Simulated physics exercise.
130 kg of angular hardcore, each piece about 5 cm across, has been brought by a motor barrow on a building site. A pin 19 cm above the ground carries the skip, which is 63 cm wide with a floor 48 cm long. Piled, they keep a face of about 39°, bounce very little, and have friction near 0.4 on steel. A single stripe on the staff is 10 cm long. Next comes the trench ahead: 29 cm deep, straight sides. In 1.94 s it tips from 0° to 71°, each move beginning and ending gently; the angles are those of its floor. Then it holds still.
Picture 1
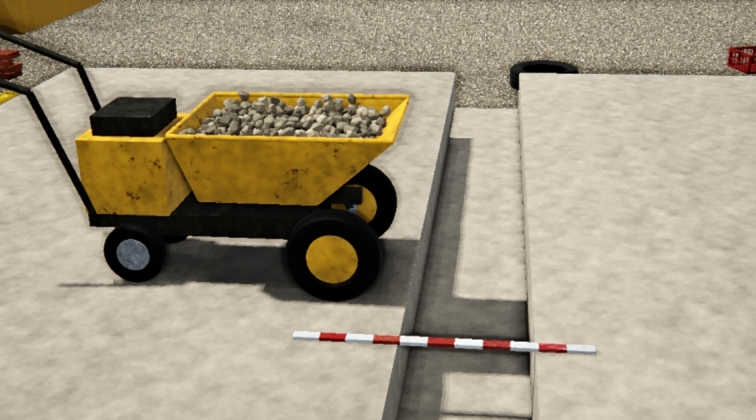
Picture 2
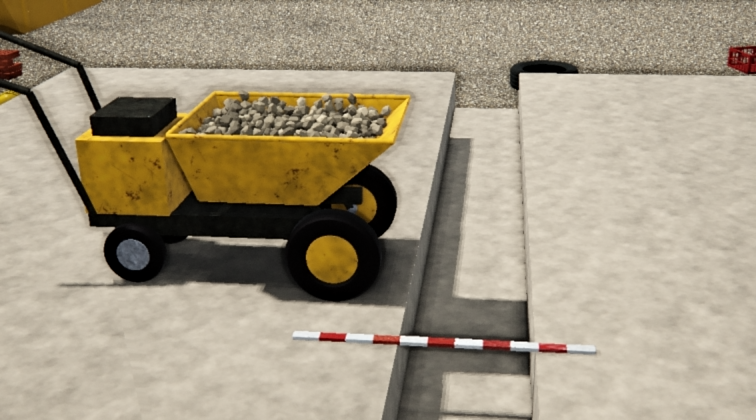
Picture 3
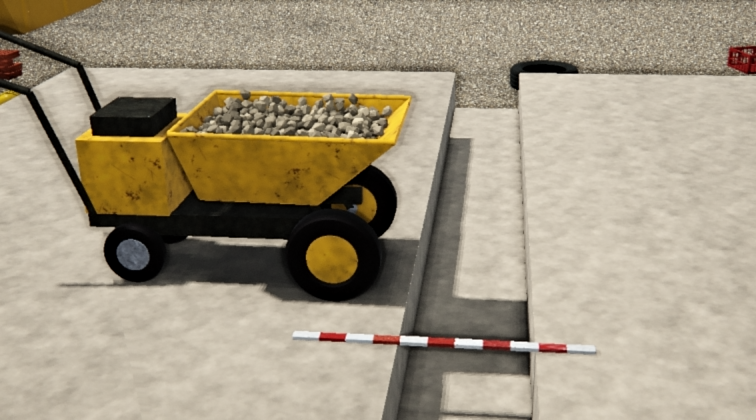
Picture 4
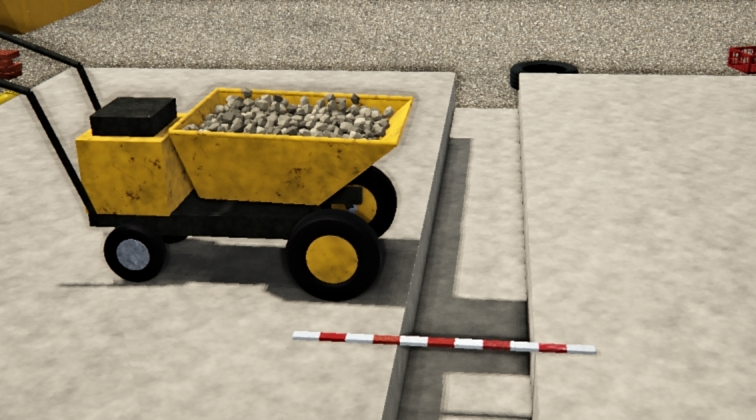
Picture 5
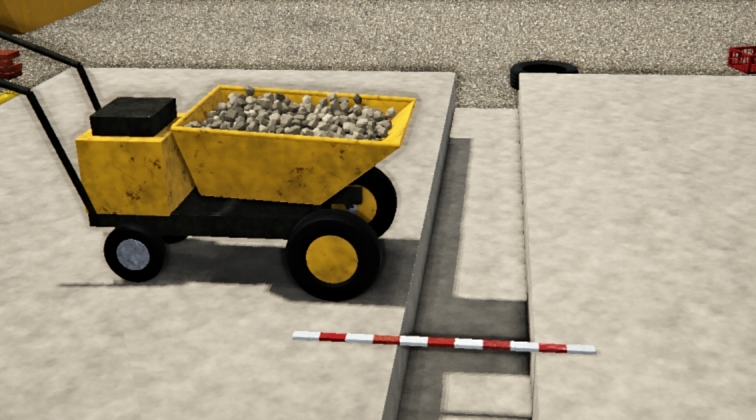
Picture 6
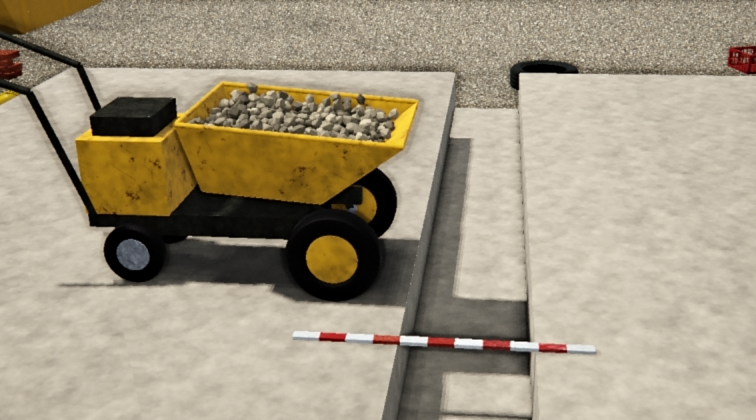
A yellow motor barrow heaped with grey and tan stones stands at the left on a pale concrete slab, seen from the side and slightly above on a building site. A red-and-white striped staff lies across the trench to its right, with gravel, a black tyre and red objects behind. The skip tilts slightly forward to the right, its back rising, while barrow and camera stay still.
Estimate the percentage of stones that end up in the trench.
Roughly 91 per cent.
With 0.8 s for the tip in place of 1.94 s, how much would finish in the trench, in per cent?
I'd put it at roughly 75 per cent.
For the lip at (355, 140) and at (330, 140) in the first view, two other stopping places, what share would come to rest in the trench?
From the first spot near 100, from the second near 100 per cent.
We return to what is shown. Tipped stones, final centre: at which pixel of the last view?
Their centre sits close to (496, 316).
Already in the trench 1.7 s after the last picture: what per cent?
Some 50 per cent.
Then, 1.2 s after the last picture the floor is at 60°, 100 % in the skip; the foremost stones are at (484, 229).
Then, 1.7 s after the last picture the floor is at 71°, 42 % in the skip, 52 % in the trench, 6 % past the trench; the foremost stones are at (579, 279).
Then, 2.1 s after the last picture the floor is at 71°, 12 % in the skip, 79 % in the trench, 9 % past the trench; the foremost stones are at (610, 279).
Then, 4.0 s after the last picture the floor is at 71°, 0 % in the skip, 91 % in the trench, 9 % past the trench; the foremost stones are at (610, 279).
